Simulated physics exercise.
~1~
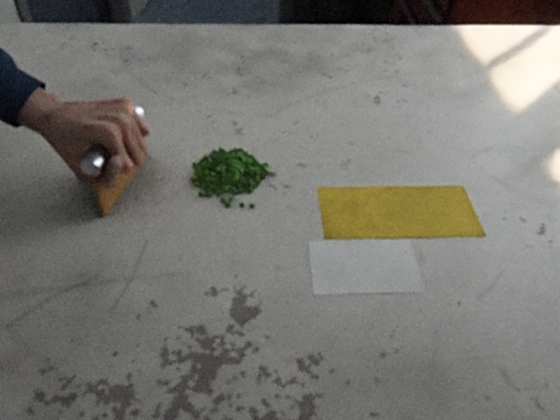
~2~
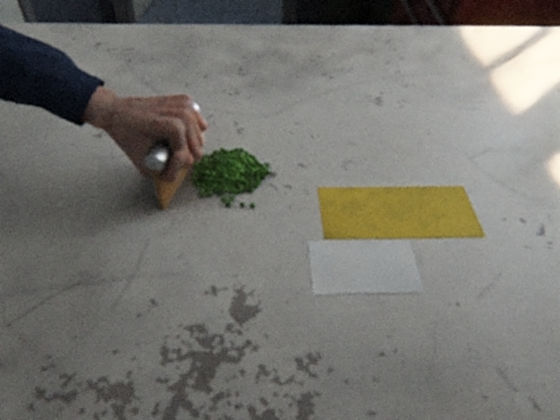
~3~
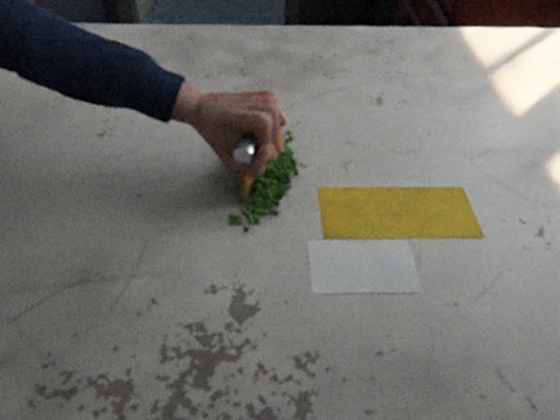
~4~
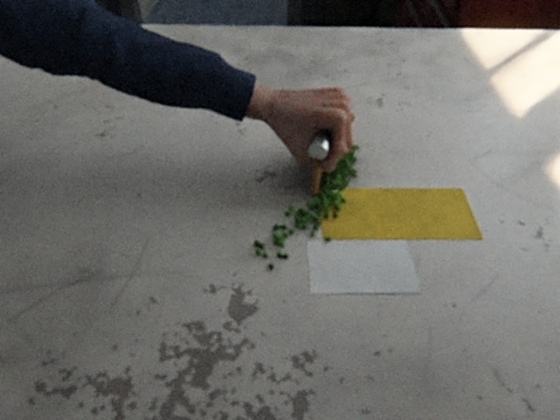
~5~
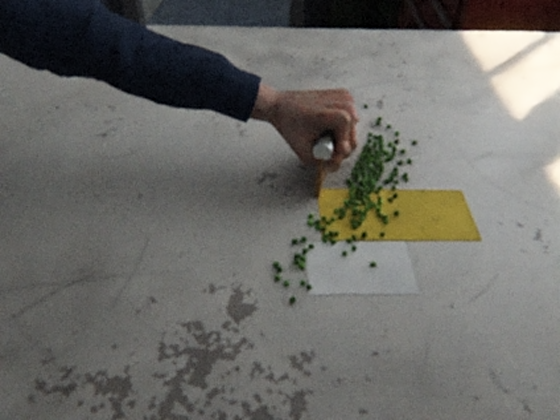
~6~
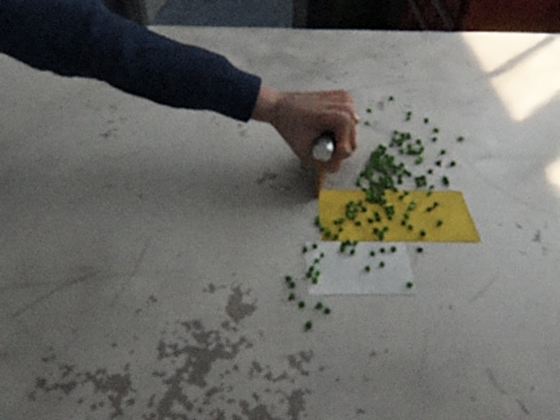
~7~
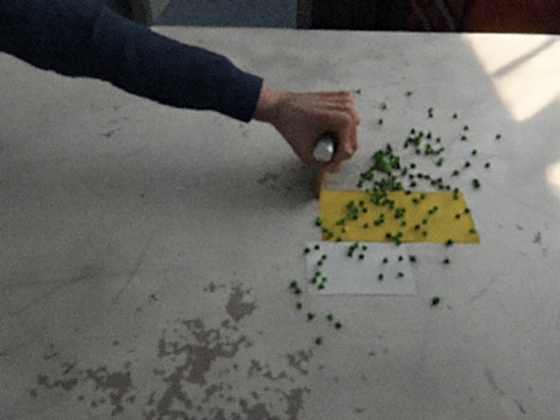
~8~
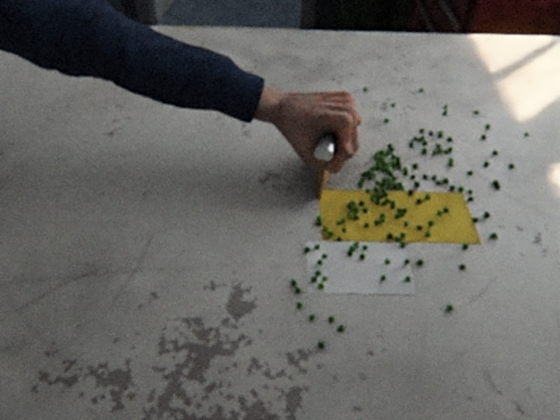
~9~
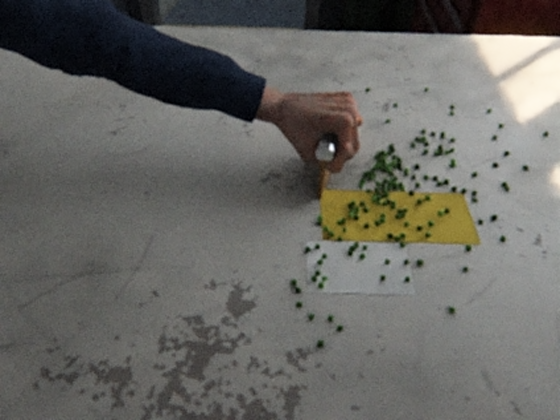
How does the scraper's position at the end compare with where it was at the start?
At the start the scraper is on the left side of the table, to the left of the green heap. By the end it is well to the right of there, standing by the left edge of the yellow mat.
